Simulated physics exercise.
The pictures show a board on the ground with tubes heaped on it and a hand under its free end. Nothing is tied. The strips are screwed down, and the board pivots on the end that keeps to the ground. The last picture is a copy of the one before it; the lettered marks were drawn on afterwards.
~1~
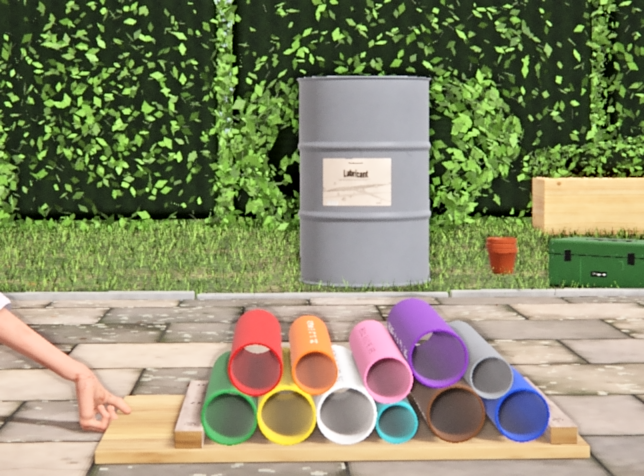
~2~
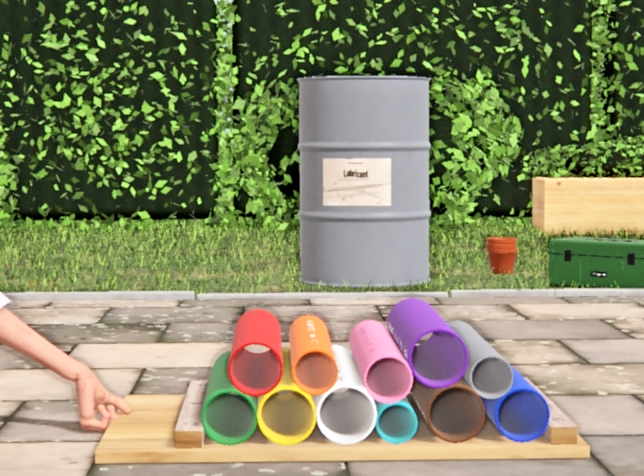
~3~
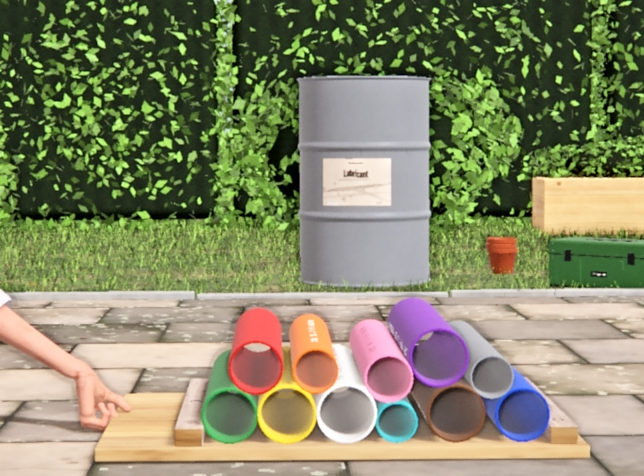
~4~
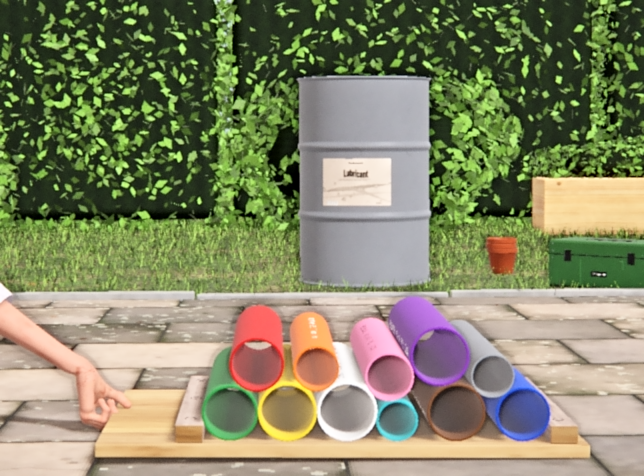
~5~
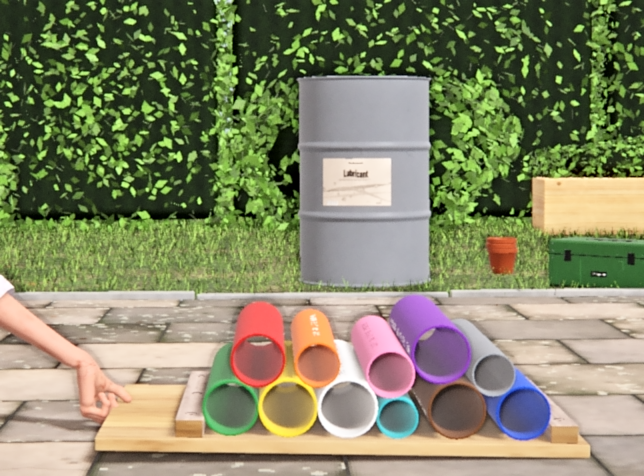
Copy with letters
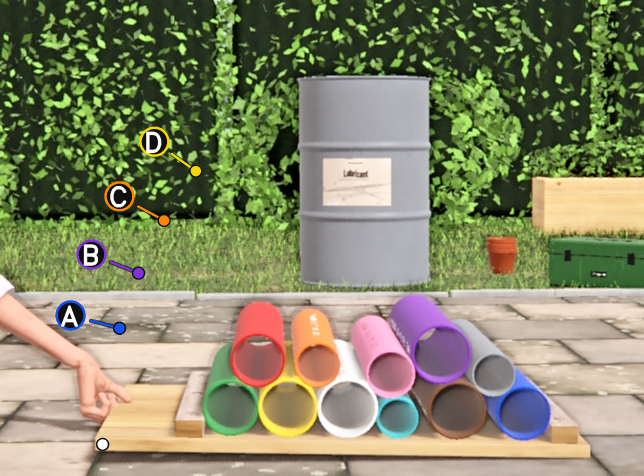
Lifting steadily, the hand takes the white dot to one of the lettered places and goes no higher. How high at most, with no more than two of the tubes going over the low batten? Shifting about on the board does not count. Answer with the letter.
No higher than C.
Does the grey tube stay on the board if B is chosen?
The grey tube: No.
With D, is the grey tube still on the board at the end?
No, with D.
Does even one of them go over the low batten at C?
Yes.
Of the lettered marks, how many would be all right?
The number is three.
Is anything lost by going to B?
Yes.
On the copy, A at (119, 328); B at (138, 273); C at (164, 220); D at (196, 171); the white dot at (103, 444).
On C. First, board at 17°.
Then, board at 29°.
Finally, board at 29°, two over the low batten (purple, grey).
By contrast, A two over the low batten (purple, grey); B two over the low batten (purple, grey); D five over the low batten.
